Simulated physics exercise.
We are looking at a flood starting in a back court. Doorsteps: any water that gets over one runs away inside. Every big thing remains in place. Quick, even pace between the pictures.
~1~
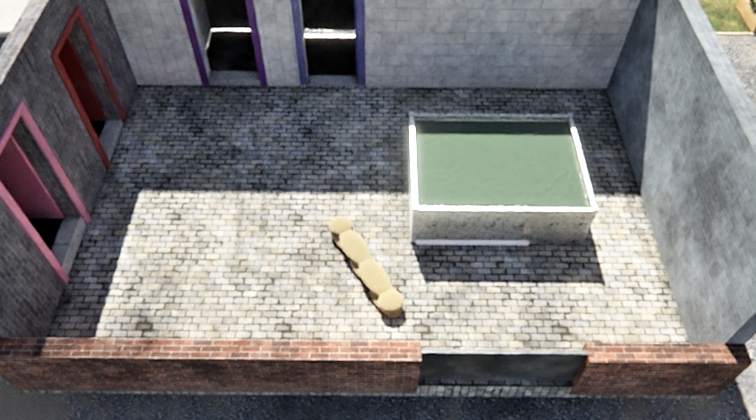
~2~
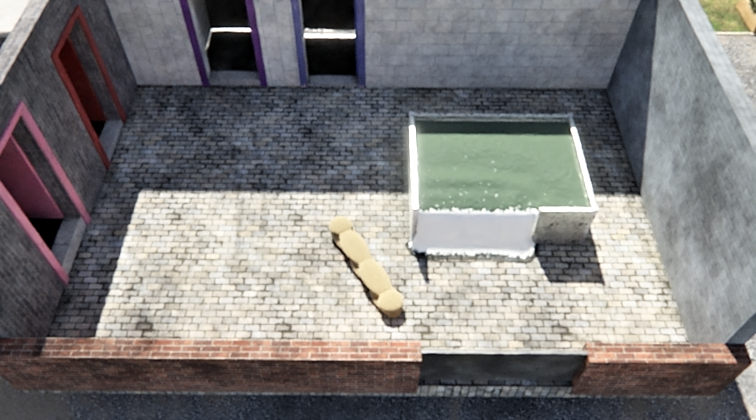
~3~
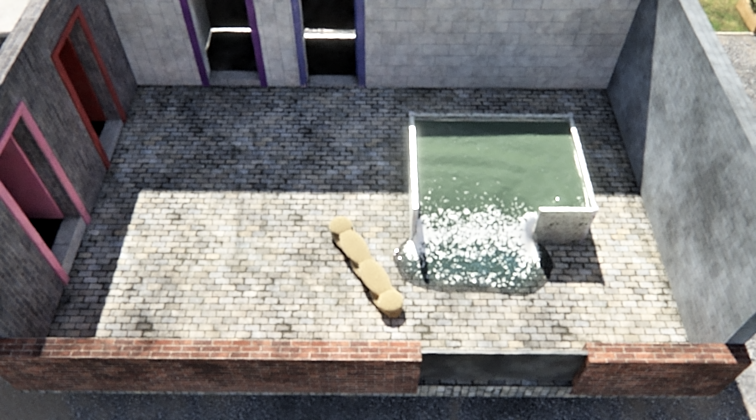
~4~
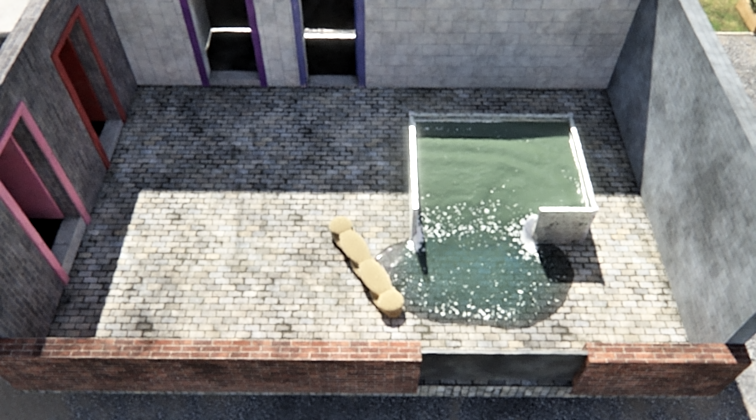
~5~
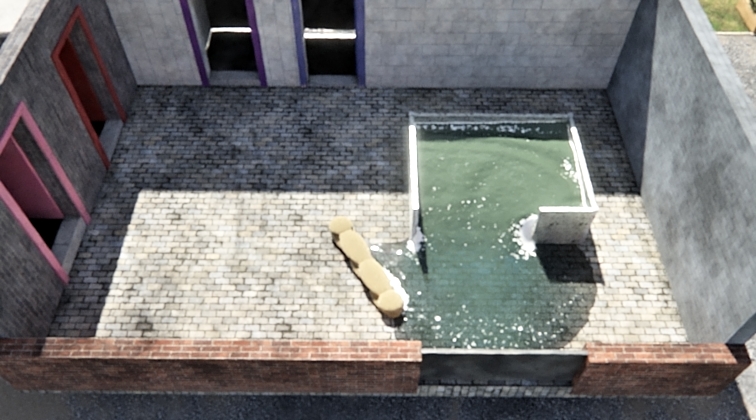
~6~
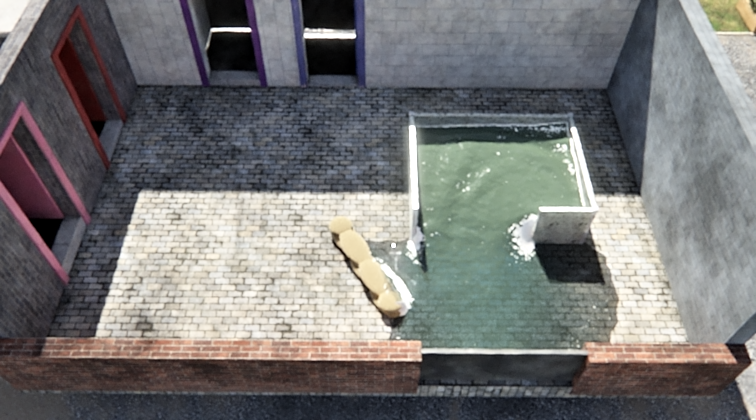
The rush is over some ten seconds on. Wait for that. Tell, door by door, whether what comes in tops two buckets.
At the end, the purple door is going to stay inside the allowance. The red door is going to stay inside the allowance. The blue door is going to overshoot the allowance. The pink door is going to stay inside the allowance.
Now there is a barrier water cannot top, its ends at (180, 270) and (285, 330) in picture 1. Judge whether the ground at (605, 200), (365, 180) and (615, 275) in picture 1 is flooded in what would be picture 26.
In that order: Covered, awash, flooded.
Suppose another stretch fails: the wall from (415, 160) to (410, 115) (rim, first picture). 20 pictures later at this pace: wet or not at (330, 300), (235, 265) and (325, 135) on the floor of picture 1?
One by one: Unsoaked; waterlogged; waterlogged.
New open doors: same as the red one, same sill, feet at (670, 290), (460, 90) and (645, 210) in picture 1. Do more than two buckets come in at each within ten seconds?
Note: Door one overshoots; door two undershoots; door three undershoots.
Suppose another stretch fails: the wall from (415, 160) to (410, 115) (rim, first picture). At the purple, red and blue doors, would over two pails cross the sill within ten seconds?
Door by door, the purple door comes up short, then the red door crosses the line, then the blue door crosses the line.
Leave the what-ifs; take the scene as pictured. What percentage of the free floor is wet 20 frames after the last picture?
Around 60 percent of it.
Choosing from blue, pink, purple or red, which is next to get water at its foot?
That would be the pink door.
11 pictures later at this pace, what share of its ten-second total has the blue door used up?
Near 0 per cent, give or take.
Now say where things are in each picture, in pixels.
The tank at (497, 163) is whole and still, in the first picture.
Water pours out at (474, 228) and has run to (532, 253), in the second picture.
The front is at (541, 278), out from the gap at (473, 231), in the third picture.
Water pours out at (473, 232) and has run to (543, 313), in the fourth picture.
Water pours out at (473, 232) and has run to a hidden place, in the fifth picture.
Water pours out at (473, 232) and has run to a hidden place, in the sixth picture.
A moment on, water covers 15 % of the floor; the purple door not reached, the red door not reached, the blue door not reached, the pink door not reached.
Next, water covers 30 % of the floor; the purple door not reached, the red door not reached, the blue door not reached, the pink door not reached.
Then, water covers 60 % of the floor; the purple door not reached, the red door not reached, the blue door not reached, the pink door wet at the sill, nothing in.
Later, water covers 95 % of the floor; the purple door wet at the sill, nothing in, the red door wet at the sill, nothing in, the blue door wet at the sill, nothing in, the pink door wet at the sill, nothing in.
In the end, water covers 95 % of the floor; the purple door wet at the sill, nothing in, the red door wet at the sill, nothing in, the blue door over two buckets in, the pink door wet at the sill, nothing in.
